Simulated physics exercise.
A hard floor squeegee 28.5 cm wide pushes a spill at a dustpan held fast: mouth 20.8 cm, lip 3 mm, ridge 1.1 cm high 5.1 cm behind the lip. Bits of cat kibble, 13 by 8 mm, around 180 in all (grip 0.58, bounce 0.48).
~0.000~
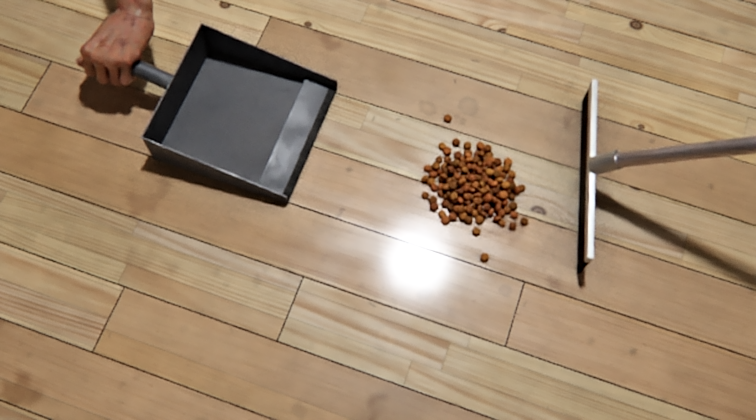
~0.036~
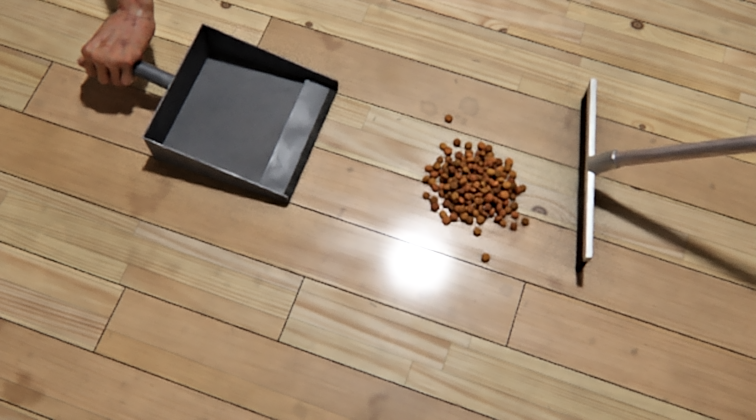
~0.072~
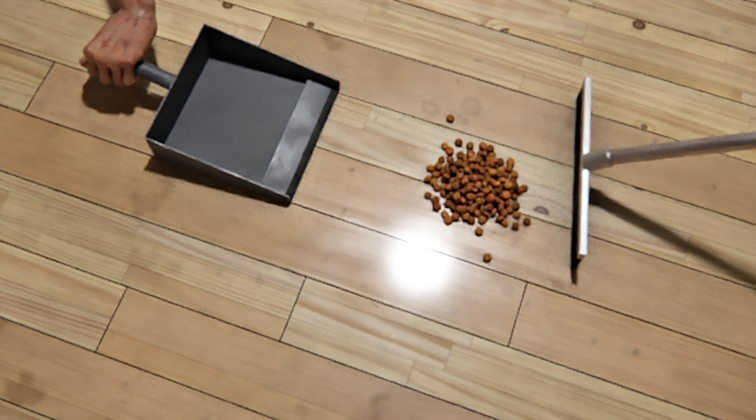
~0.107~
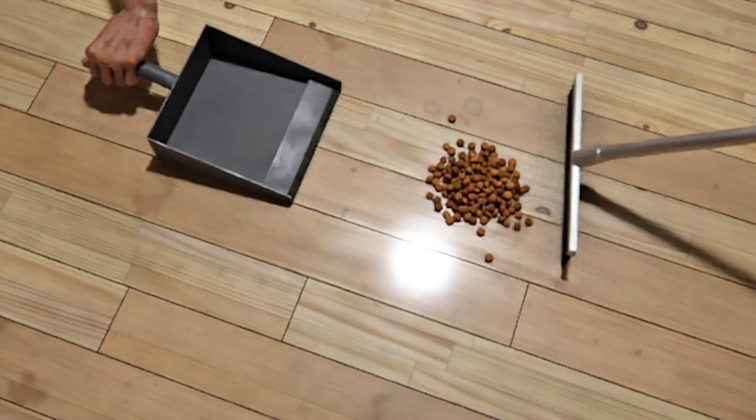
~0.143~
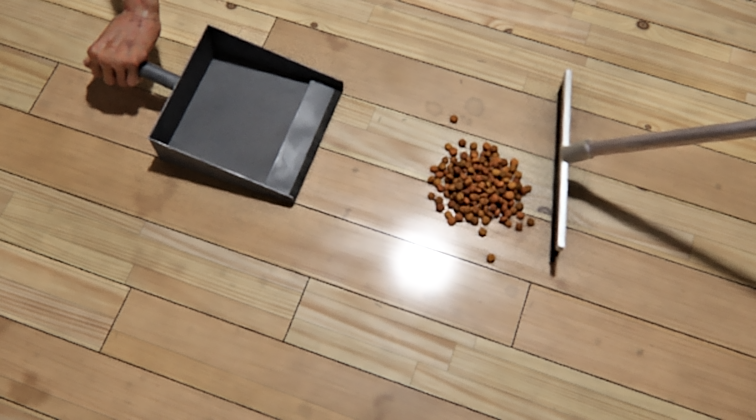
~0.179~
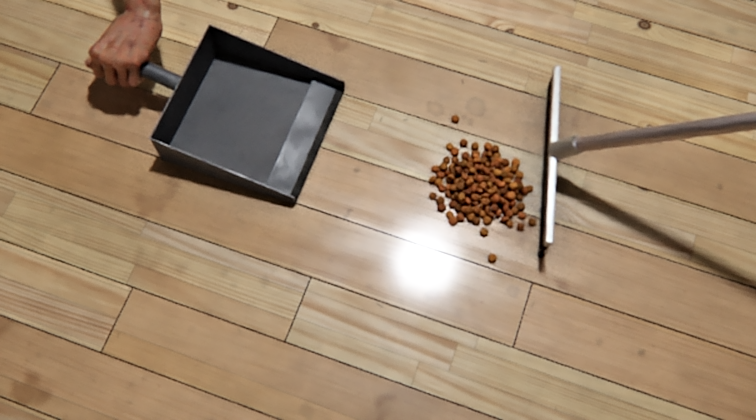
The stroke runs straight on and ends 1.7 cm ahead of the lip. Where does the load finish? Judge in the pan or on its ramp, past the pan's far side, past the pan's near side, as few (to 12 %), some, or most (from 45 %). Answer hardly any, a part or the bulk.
In the pan or on its ramp: Hardly any; past the pan's far side: Hardly any; past the pan's near side: Hardly any.
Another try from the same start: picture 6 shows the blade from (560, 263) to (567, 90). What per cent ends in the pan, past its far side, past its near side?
Pan 20, far 0, near 40.
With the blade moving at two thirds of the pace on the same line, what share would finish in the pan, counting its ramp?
It would be near 5 per cent.
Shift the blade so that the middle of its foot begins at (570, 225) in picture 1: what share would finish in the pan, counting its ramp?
About 25 per cent.
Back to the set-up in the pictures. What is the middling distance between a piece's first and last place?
Some 22 cm.
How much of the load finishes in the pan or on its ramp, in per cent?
Some 5 per cent.
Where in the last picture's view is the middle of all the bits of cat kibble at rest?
Around (341, 150).
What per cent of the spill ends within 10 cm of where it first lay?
Some 5 per cent.
Then, at 0.44 s, middle of the blade 19 cm from the lip; 0 % over the lip, far side 0 %, near side 0 %.
After 0.62 s, middle of the blade 10 cm from the lip; 0 % over the lip, far side 0 %, near side 0 %.
After 0.91 s, middle of the blade 5 cm from the lip; 5 % over the lip, far side 5 %, near side 0 %.
In the end, at 1.4 s, pan 5 %, far side 5 %, near side 0 %, in front of the lip or behind the blade 90 %.
